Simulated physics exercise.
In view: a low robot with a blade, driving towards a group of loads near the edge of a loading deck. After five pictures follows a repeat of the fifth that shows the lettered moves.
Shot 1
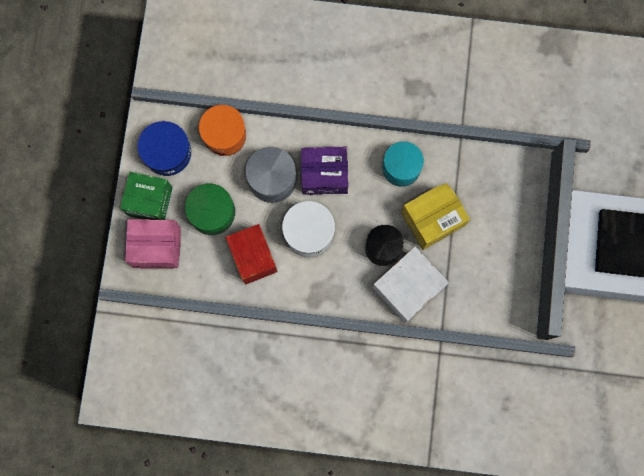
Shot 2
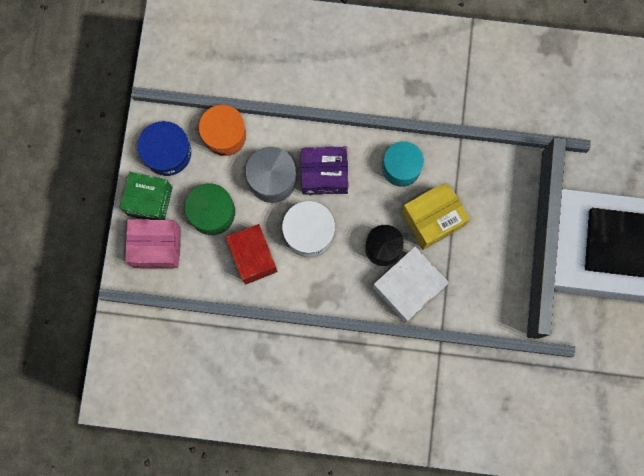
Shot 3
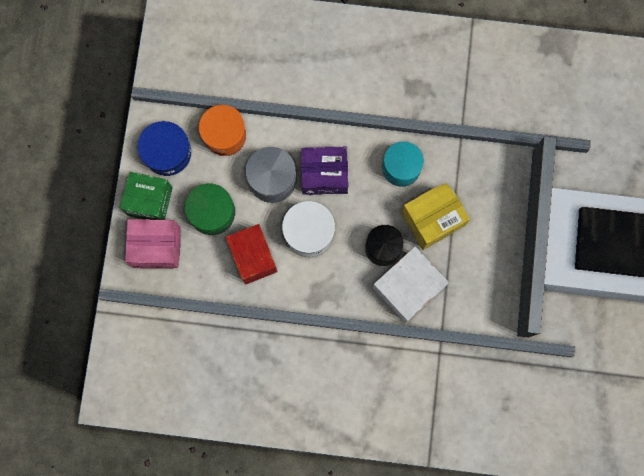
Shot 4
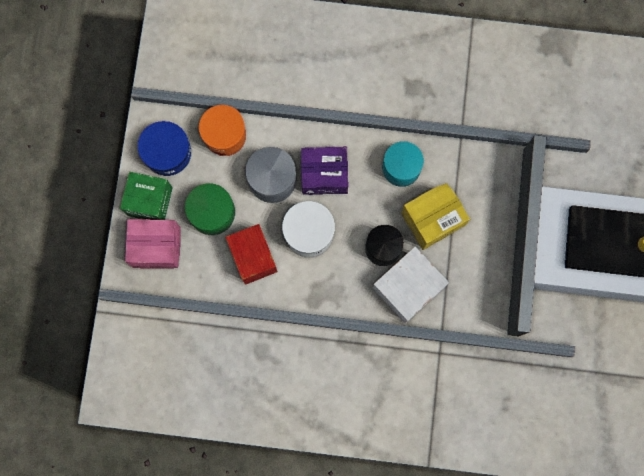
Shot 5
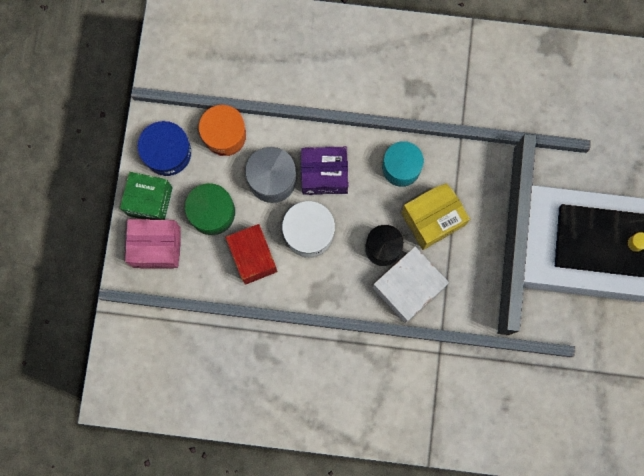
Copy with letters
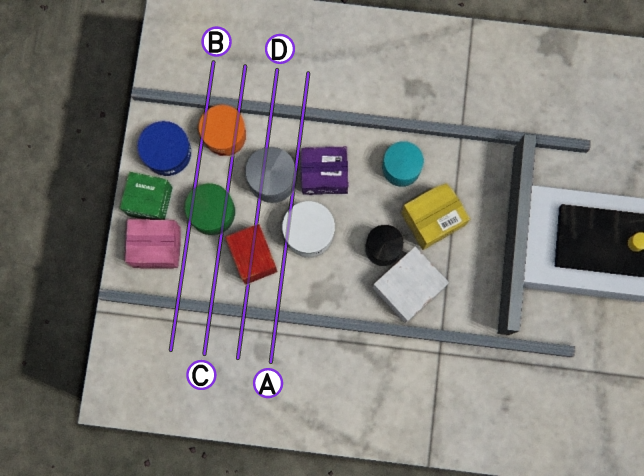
A low robot with a wide grey blade creeping left between two rails towards colourful canisters and boxes, which stay still.
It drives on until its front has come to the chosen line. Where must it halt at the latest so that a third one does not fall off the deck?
It can go as far as D.
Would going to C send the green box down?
By then, yes.
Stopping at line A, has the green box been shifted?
Yes.
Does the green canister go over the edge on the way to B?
By then, yes.
On the copy, A at (290, 214); B at (193, 202); C at (225, 206); D at (258, 210).
On D. First, robot (501, 228); turquoise canister (398, 160); white crate (375, 285).
Then, robot (406, 217); orange pail (207, 126); green canister (202, 218).
Finally, robot (334, 208); green box over the edge; blue pail over the edge; two fallen.
By contrast, A is within the limit but short; B drops five; C drops four.
